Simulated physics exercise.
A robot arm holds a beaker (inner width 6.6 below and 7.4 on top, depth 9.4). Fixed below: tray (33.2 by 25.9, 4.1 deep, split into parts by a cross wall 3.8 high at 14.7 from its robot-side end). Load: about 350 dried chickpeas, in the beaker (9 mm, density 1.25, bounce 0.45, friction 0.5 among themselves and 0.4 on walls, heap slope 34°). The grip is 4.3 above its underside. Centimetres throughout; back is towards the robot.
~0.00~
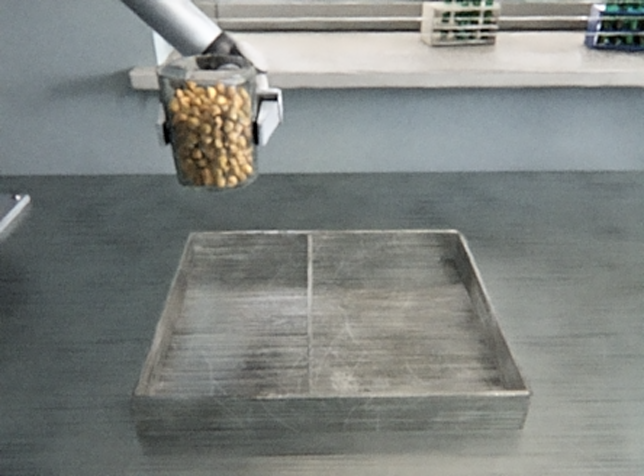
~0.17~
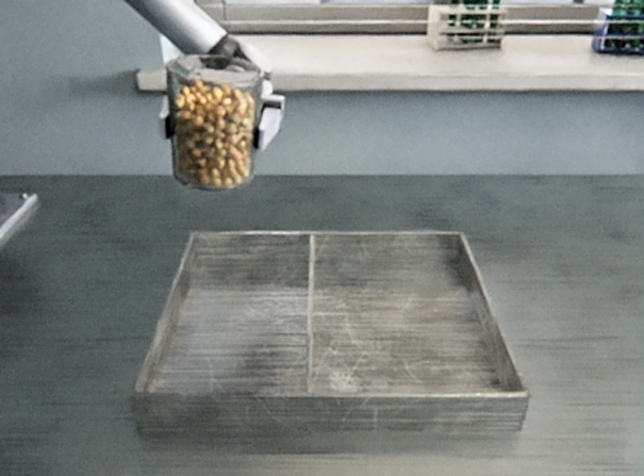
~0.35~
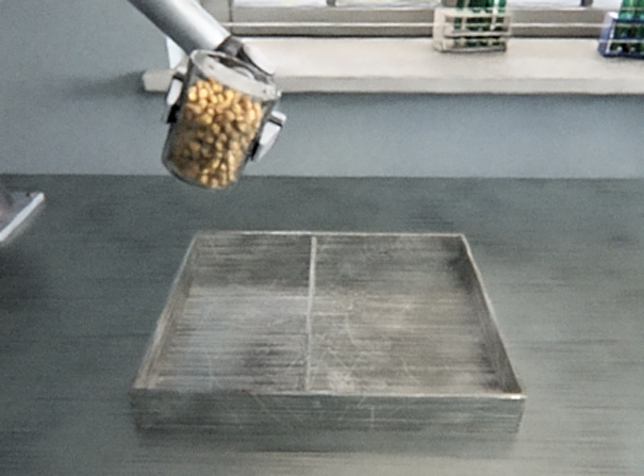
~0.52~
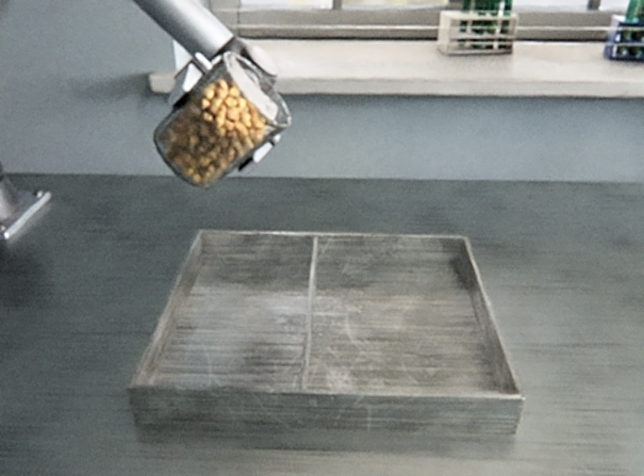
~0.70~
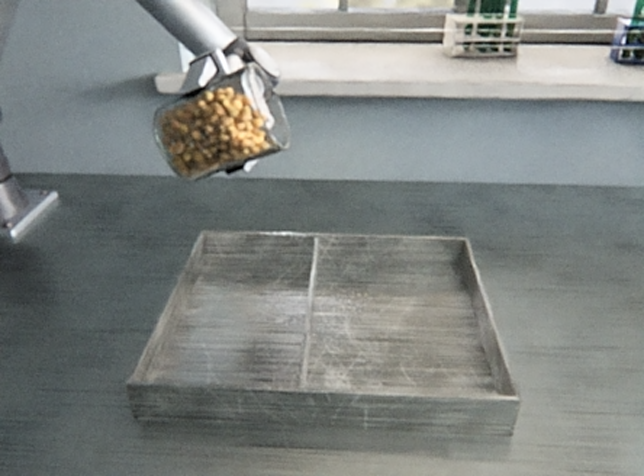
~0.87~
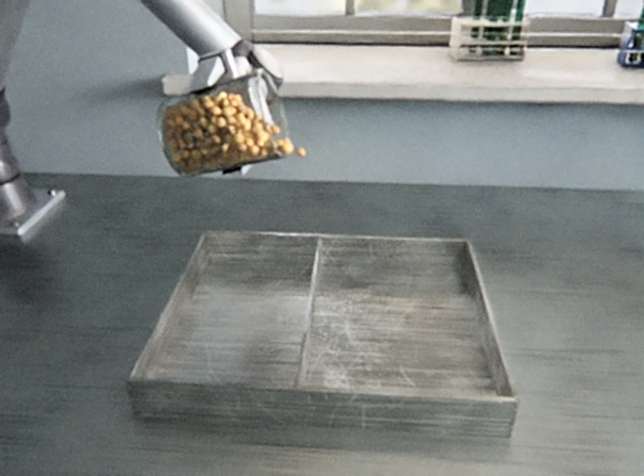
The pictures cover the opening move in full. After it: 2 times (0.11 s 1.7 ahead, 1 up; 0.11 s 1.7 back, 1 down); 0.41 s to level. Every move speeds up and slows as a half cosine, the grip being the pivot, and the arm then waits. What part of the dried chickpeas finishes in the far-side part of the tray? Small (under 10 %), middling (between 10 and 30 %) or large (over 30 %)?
Share in the far-side part of the tray: Middling (between 10 and 30 %).
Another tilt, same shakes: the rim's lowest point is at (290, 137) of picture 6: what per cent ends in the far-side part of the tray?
Some 5 per cent.
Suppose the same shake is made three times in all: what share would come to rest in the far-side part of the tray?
Then about 25 per cent.
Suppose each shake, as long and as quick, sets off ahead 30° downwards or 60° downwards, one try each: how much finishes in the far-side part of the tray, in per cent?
Some 5 and 0 per cent.
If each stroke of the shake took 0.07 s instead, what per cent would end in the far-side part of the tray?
Then about 40 per cent.
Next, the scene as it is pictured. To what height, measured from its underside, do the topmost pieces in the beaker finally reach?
Some 7.5 cm.
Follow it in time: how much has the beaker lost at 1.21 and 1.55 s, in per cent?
About 5, 20.
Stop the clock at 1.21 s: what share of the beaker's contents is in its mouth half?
Some 45 per cent.
After 1.21 s, tilted 74° forward, highest piece 26 above the table; 322 in the beaker, 12 in the far-side part, 2 in the robot-side part, 10 in flight or on a rim.
After 1.55 s, tilted 27° forward, highest piece 27 above the table; 277 in the beaker, 58 in the far-side part, 10 in the robot-side part, 1 in flight or on a rim.
After 1.92 s, level, highest piece 26 above the table; 277 in the beaker, 59 in the far-side part, 10 in the robot-side part.
After 2.97 s, level, highest piece 26 above the table; 277 in the beaker, 59 in the far-side part, 10 in the robot-side part.
At rest, 277 in the beaker, 59 in the far-side part, 10 in the robot-side part. That is 17 % in the far-side part of the tray.
